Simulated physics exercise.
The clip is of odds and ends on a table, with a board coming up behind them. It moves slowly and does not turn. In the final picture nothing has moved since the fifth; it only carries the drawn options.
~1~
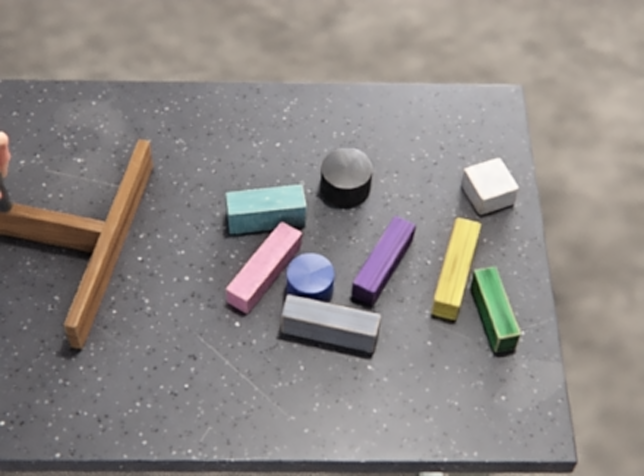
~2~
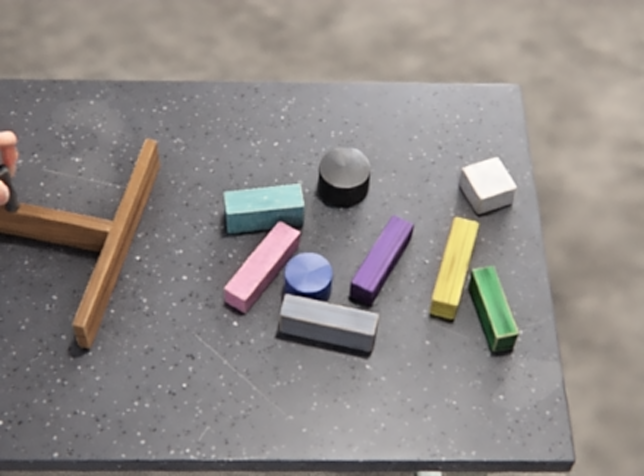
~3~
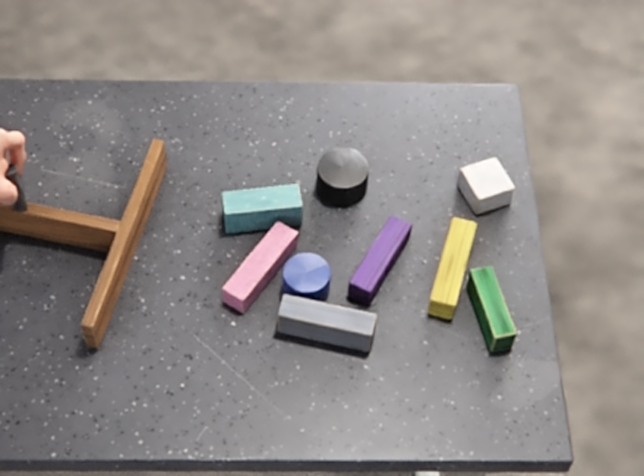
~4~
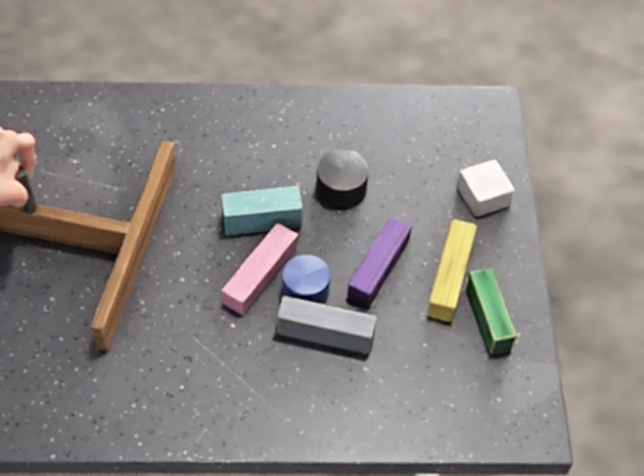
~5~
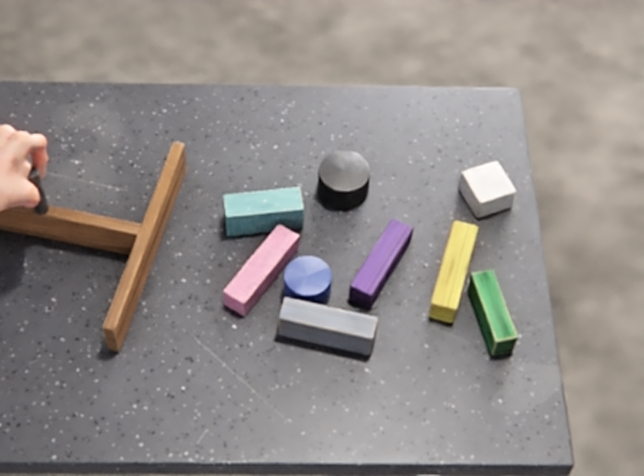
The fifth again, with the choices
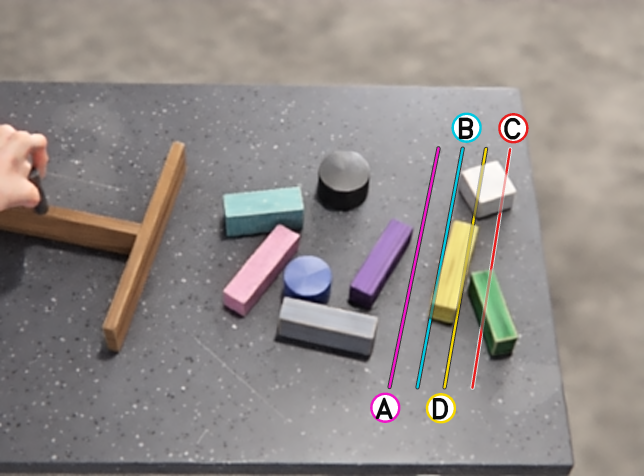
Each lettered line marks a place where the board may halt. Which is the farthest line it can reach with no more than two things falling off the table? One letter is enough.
No farther than B.
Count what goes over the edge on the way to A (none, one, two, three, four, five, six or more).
The count is none.
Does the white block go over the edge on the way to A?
No.
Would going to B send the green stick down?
Yes.
On the copy, A at (416, 259); B at (442, 259); C at (493, 260); D at (467, 260).
On B. First, board (252, 231); pink bar (272, 273); turquoise bar (310, 219).
Then, board (360, 233); green stick (501, 314); yellow stick (477, 275).
Finally, board (441, 233); green stick over the edge; yellow stick over the edge; two fallen.
By contrast, A is within the limit but short; C drops four; D drops four.
